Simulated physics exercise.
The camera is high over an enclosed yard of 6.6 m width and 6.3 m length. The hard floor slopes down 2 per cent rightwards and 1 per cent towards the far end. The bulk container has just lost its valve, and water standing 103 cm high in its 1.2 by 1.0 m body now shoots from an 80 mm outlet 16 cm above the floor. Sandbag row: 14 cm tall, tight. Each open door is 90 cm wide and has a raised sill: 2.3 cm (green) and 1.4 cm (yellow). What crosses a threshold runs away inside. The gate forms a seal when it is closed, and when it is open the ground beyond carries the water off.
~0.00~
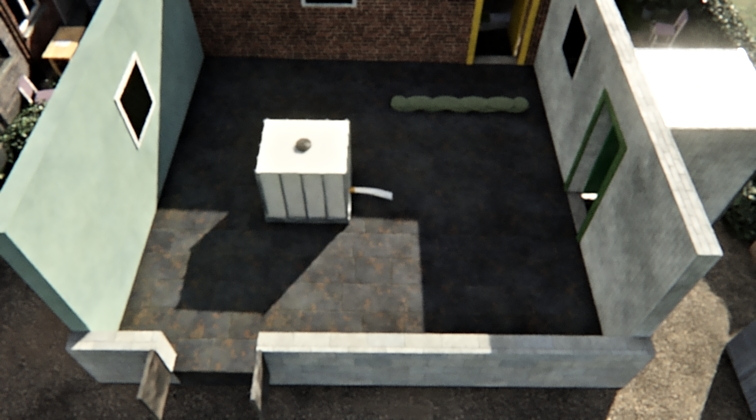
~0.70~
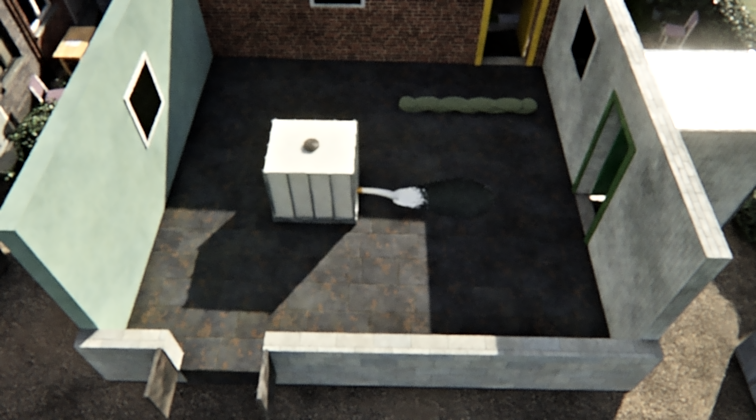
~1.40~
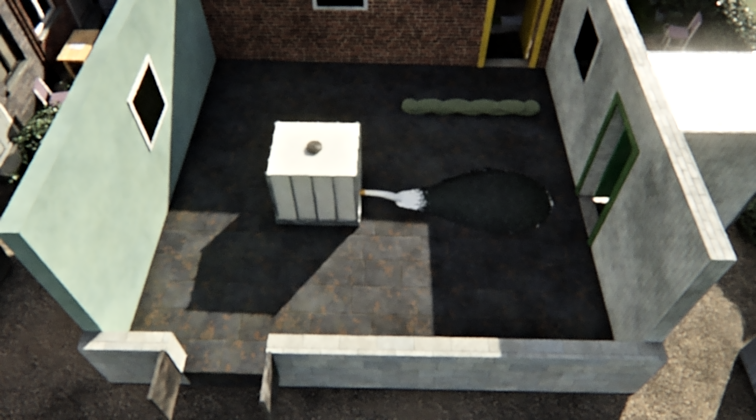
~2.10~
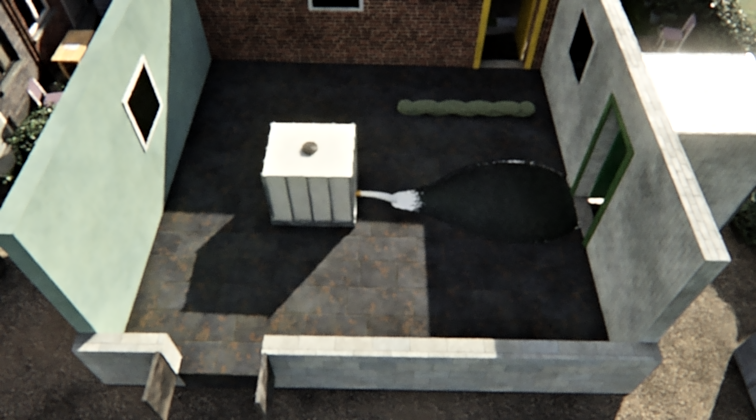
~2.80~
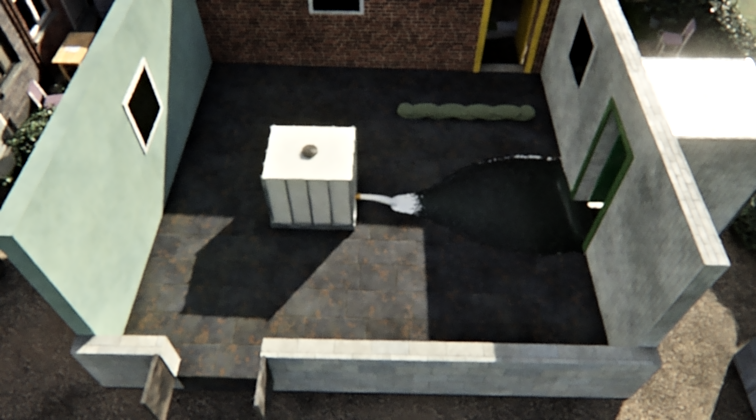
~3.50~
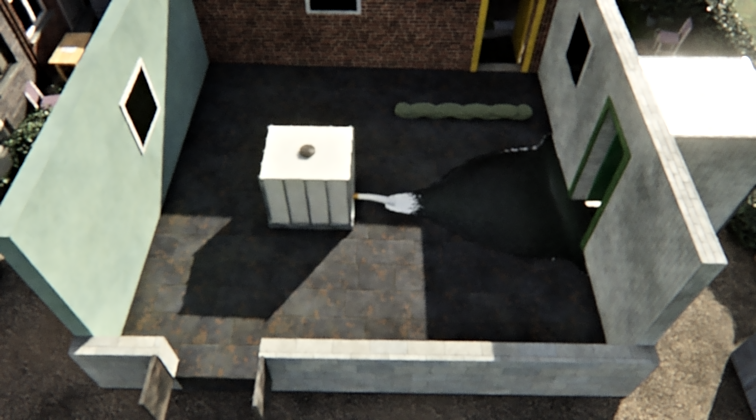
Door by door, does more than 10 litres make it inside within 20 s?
Green door: Yes, more than 10 litres; yellow door: Yes, more than 10 litres.
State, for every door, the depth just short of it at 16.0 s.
Green 4.0 cm, yellow 3.5 cm.
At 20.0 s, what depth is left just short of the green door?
4.5 cm.
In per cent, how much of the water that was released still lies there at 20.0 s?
Share: Close to 72 %.
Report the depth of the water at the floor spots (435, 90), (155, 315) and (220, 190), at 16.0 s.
Roughly 0.4 cm at the first, 0.0 cm at the second, 0.0 cm at the third.
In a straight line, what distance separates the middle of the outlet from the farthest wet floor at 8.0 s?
It's got to near 4.8 m out by then.
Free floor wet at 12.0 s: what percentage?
25 %.
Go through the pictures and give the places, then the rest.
The jet has just started at (366, 191); the ground is still dry, in the first frame.
The jet leaves at (374, 191); the sheet reaches (493, 200), 2.2 m away, and wets 0.8 m2, in the second frame.
The jet leaves at (377, 193); the sheet reaches (546, 195), 3.1 m away, and wets 2.0 m2, in the third frame.
From the spout at (372, 194) the water has spread over 3.2 m2; its tip is at (566, 180), and it is 1.1 cm deep on average, in the fourth frame.
From the spout at (372, 198) the water has spread over 3.8 m2; its tip is at (591, 223), and it is 1.0 cm deep on average, in the fifth frame.
From the spout at (370, 197) the water has spread over 4.3 m2; its tip is at (552, 136), and it is 1.1 cm deep on average, in the sixth frame.
After 5.0 s water covers 15 % of the floor and is deepest (4 cm) near (552, 193); green door 3.9 cm at the sill, 6 L in, yellow door not reached.
After 8.0 s water covers 15 % of the floor and is deepest (4 cm) near (565, 202); green door 4.2 cm at the sill, 16 L in, yellow door 1.5 cm at the sill, 0 L in.
After 12.0 s water covers 25 % of the floor and is deepest (5 cm) near (534, 77); green door 4.2 cm at the sill, 30 L in, yellow door 2.7 cm at the sill, 3 L in.
After 16.0 s water covers 25 % of the floor and is deepest (6 cm) near (534, 77); green door 4.2 cm at the sill, 43 L in, yellow door 3.3 cm at the sill, 12 L in.
After 20.0 s water covers 25 % of the floor and is deepest (6 cm) near (534, 77); green door 4.4 cm at the sill, 59 L in, yellow door 3.6 cm at the sill, 26 L in.
